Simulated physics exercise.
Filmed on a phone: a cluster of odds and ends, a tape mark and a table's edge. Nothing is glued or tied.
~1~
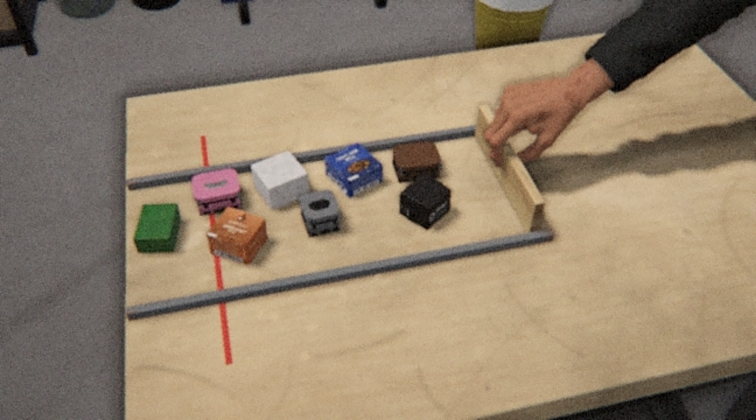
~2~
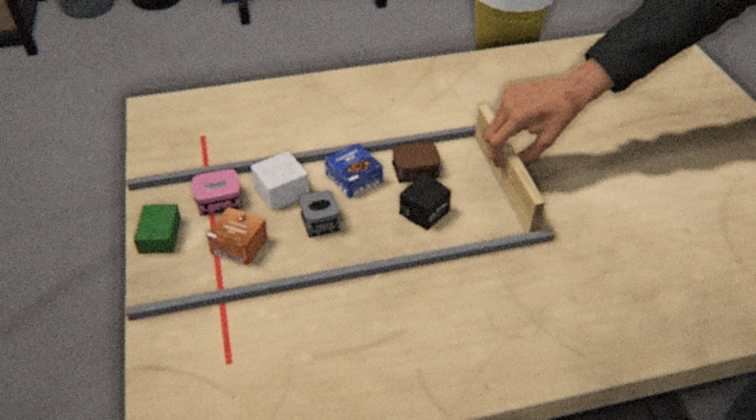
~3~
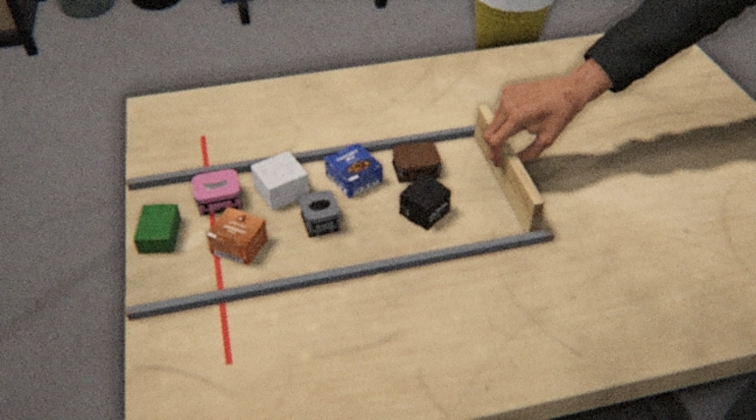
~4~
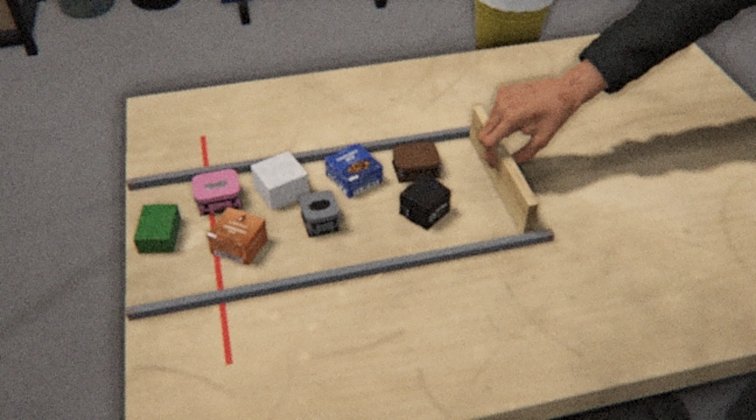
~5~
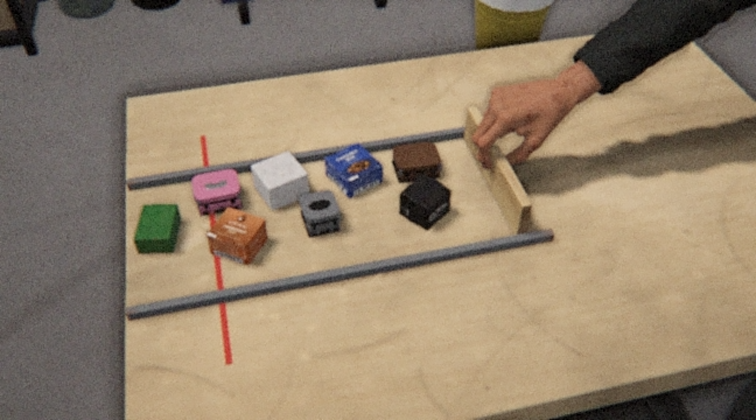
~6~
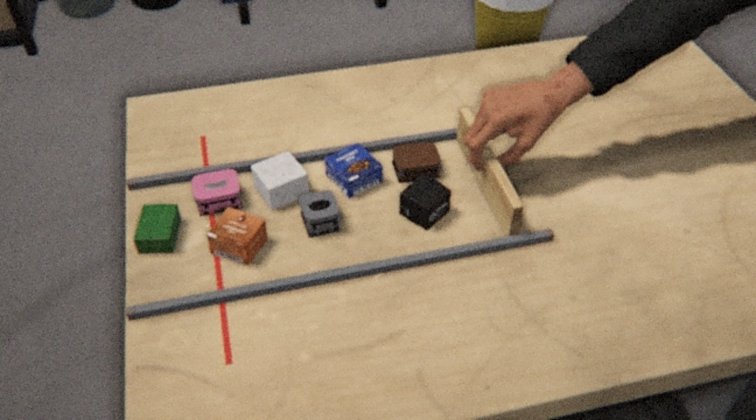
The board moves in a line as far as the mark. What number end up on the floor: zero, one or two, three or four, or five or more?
As it turns out, the number that fall off is three or four.
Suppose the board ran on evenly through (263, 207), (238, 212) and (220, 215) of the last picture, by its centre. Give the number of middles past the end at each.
Place by place, 1, 3 and 3.
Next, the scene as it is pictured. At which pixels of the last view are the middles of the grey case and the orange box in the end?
First (155, 241), then (124, 276).
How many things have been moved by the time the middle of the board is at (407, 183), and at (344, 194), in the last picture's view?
At the one place 3, at the other 6.
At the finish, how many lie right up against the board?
That makes 2.
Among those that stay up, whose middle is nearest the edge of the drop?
The orange box ends nearest.
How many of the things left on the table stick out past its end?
2 of them.
Soon after, none off yet; green block at rest near (158, 229); pink case moving near (212, 193); orange box at rest near (238, 236).
In the end, the number that fall off is three or four; gone, white block, pink case and green block.
